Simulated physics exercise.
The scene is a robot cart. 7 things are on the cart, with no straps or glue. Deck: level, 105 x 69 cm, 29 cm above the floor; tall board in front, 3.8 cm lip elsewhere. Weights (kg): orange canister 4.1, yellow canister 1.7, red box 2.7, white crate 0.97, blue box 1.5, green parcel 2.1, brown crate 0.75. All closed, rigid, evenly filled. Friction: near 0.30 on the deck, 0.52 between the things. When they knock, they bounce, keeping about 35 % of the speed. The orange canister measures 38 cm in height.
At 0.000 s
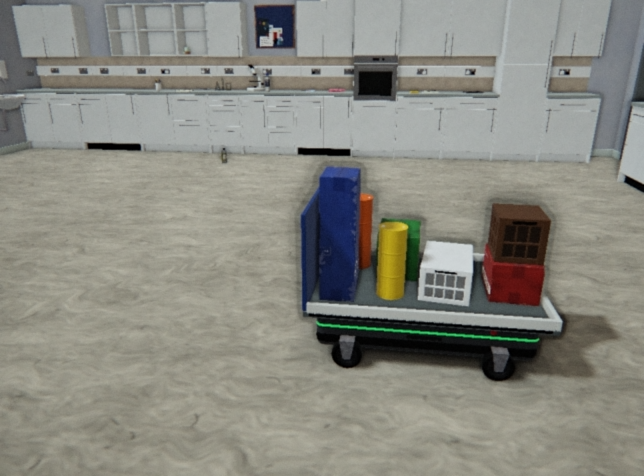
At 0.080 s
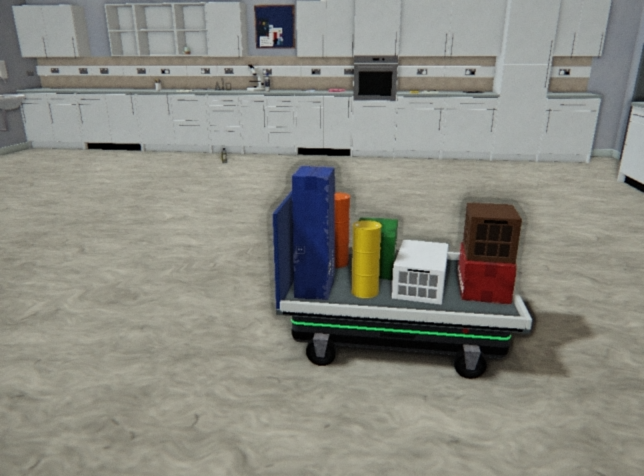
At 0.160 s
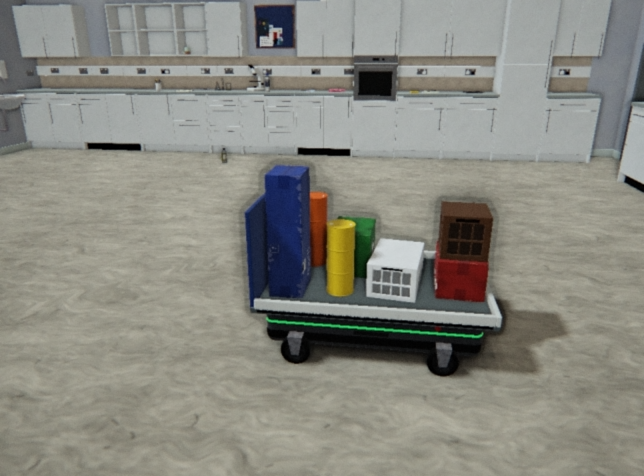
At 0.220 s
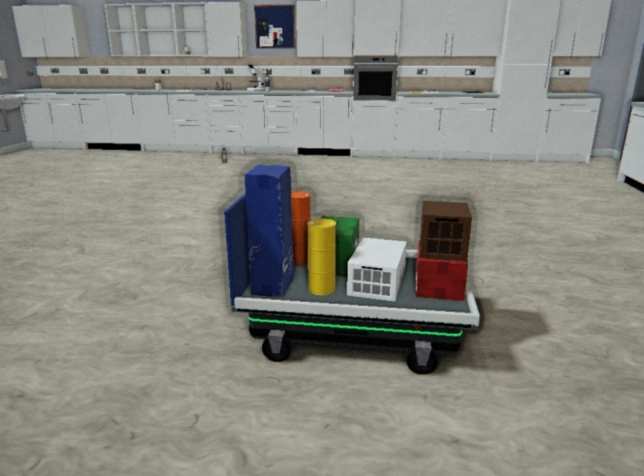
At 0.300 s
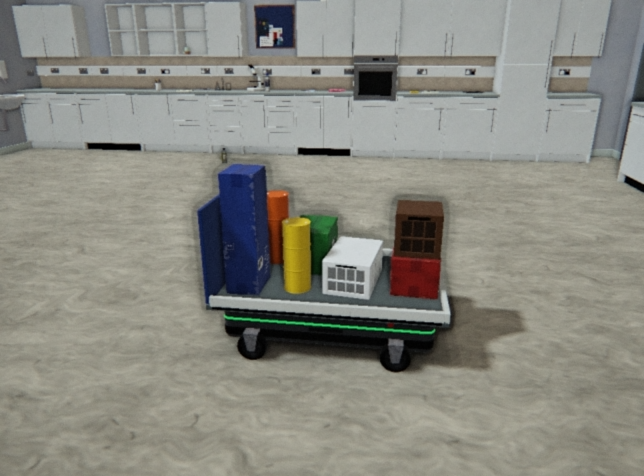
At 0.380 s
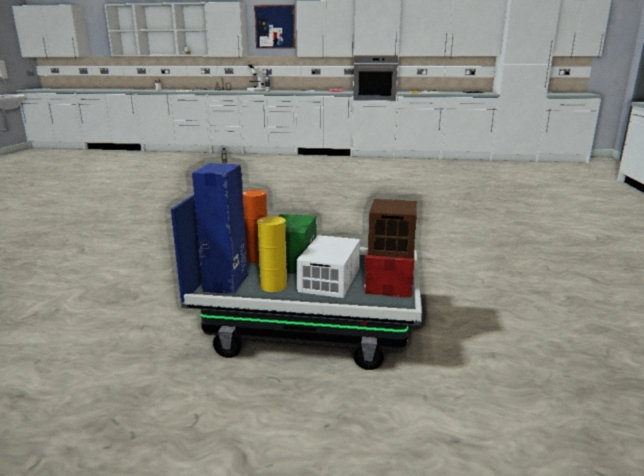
A flat robot cart carrying a tall blue box, colored canisters, a white crate and a brown crate stacked on a red box rolled steadily leftward across a kitchen floor, its load staying in place.
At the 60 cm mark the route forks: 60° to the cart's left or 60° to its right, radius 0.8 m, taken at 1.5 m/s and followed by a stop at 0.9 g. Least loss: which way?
Left.
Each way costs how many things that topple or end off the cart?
Steering left costs 2, steering right costs 3.
Turning left. At 0.78 s, cart has run 117 cm, turned 30°; orange canister now off the cart; yellow canister slid 12 cm near (144, 269); blue box leaning 5°.
After 1.28 s, cart has run 185 cm, turned 60°; blue box now off the cart; yellow canister slid 13 cm; white crate slid 5 cm.
After 1.68 s, cart has run 187 cm, turned 60°, stopped; yellow canister slid 30 cm; brown crate slid 25 cm; red box slid 23 cm.
By the end (4.1 s), off the cart, orange canister and blue box; not toppled but over 10 cm from the start, yellow canister, red box, white crate, green parcel and brown crate.
Turning right instead, orange canister, yellow canister and blue box tipped over or off the cart, 3 of 7 in all.
